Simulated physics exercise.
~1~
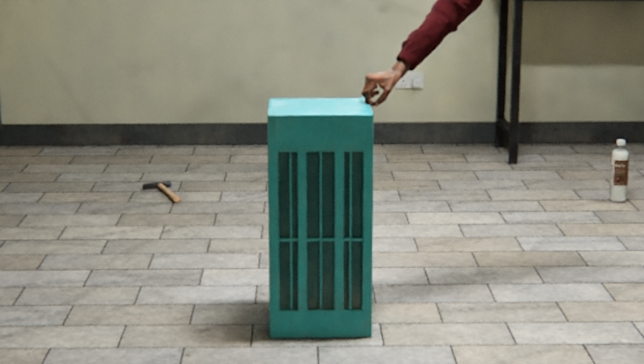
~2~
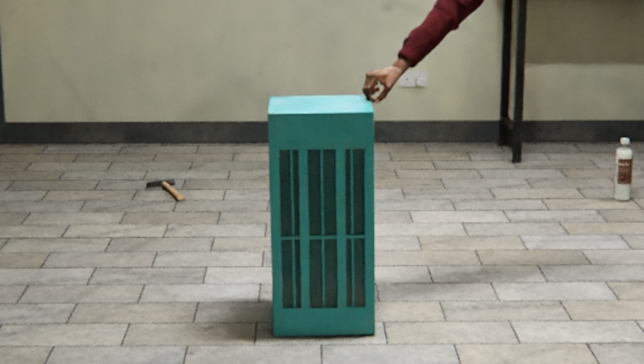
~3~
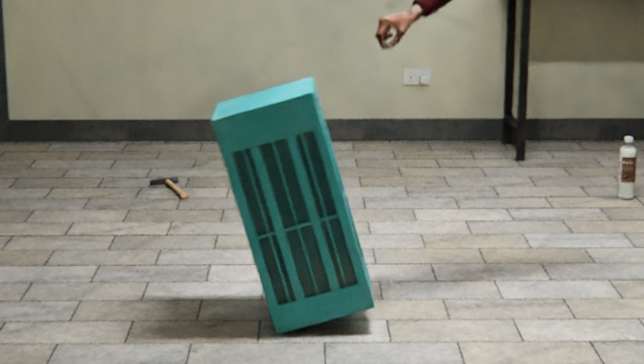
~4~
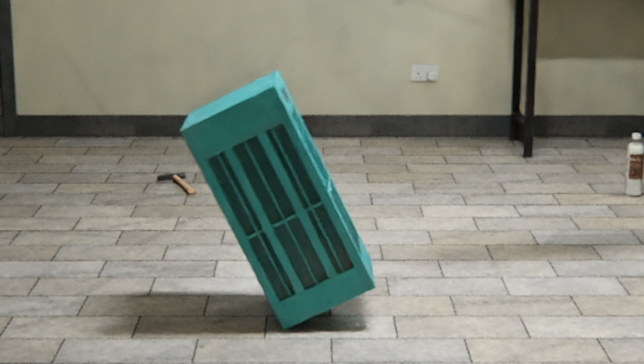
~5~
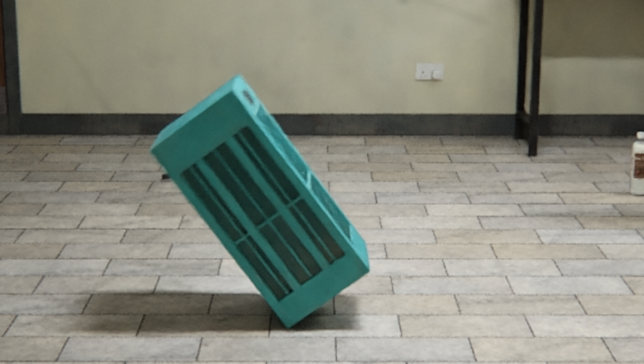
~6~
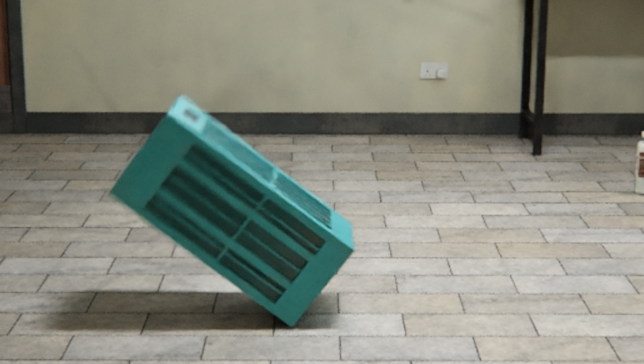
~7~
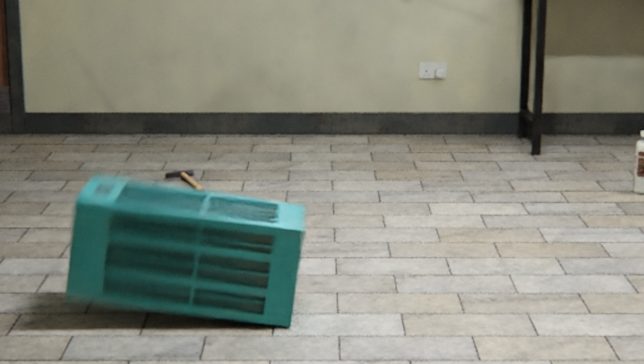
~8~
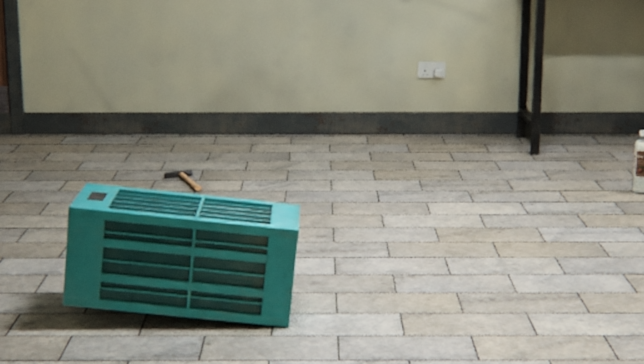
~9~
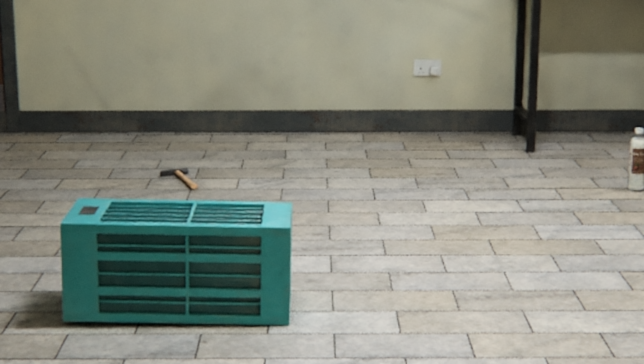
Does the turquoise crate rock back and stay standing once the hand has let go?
No, it keeps tipping to the left and ends up lying on its side on the floor.
